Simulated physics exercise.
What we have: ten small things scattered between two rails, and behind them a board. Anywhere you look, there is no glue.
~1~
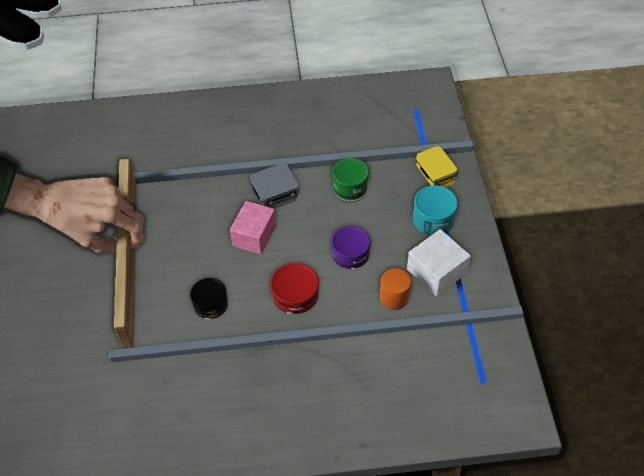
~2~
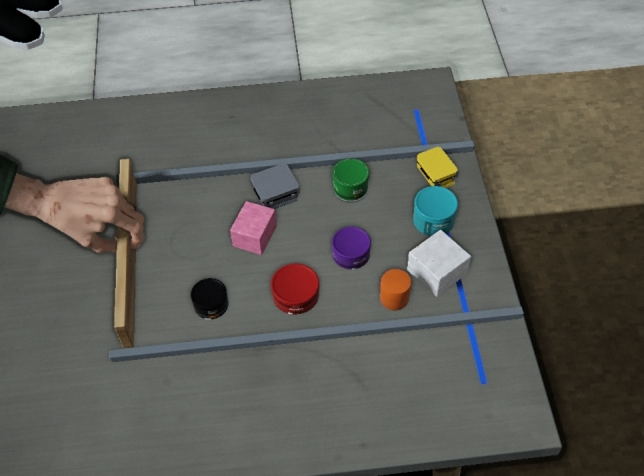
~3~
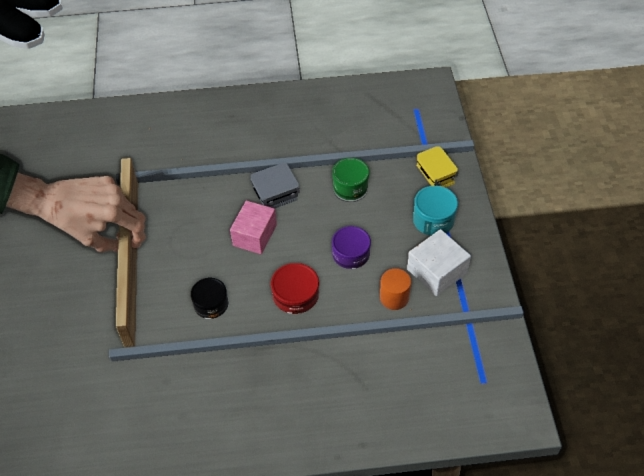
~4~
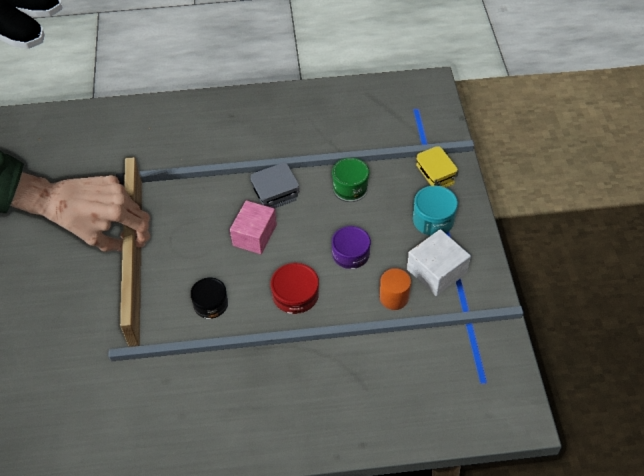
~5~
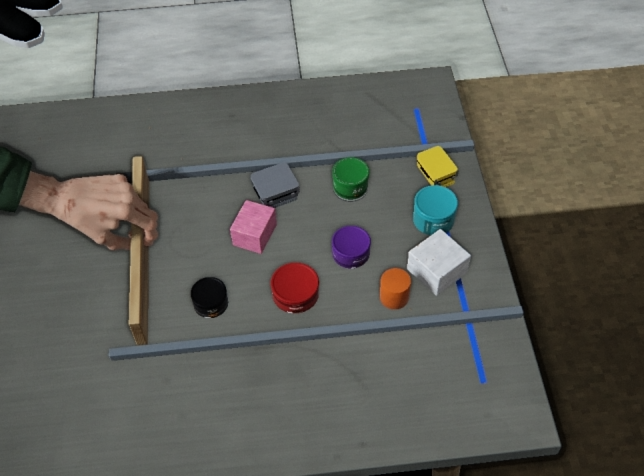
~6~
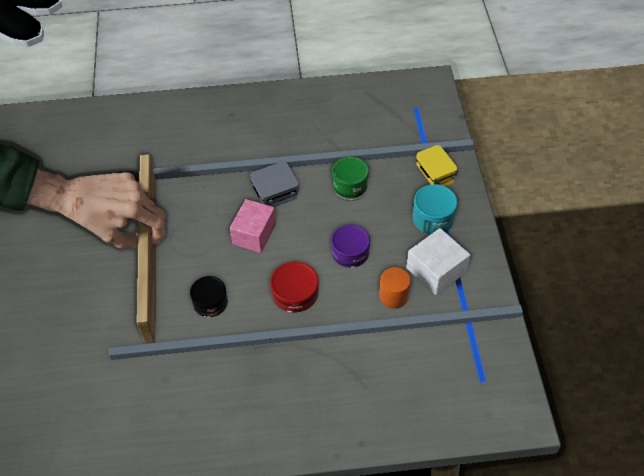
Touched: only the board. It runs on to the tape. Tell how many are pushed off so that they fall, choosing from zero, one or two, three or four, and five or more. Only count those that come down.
You'd see three or four of the bits go off the end there.
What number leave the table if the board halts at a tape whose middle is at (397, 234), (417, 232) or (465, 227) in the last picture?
Per try: 0; 2; 5.
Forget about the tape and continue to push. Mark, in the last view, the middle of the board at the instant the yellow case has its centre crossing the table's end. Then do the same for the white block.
Roughly (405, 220); roughly (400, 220).
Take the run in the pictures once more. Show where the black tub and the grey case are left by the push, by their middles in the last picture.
Black tub at (474, 268), grey case at (453, 173).
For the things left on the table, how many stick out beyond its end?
The overhang total is 2.
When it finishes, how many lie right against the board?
Contact count: 5.
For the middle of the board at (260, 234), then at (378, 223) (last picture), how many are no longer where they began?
Tally: First 4; then 9.
Soon after, none off yet; yellow case at rest near (436, 168); turquoise tub at rest near (435, 210); white block at rest near (438, 262).
After that, none off yet; yellow case displaced about its own width near (474, 161); turquoise tub displaced a little near (452, 208); white block displaced well along near (507, 244).
In the end, the number that fall off is three or four; gone, green pot, white block and yellow case.
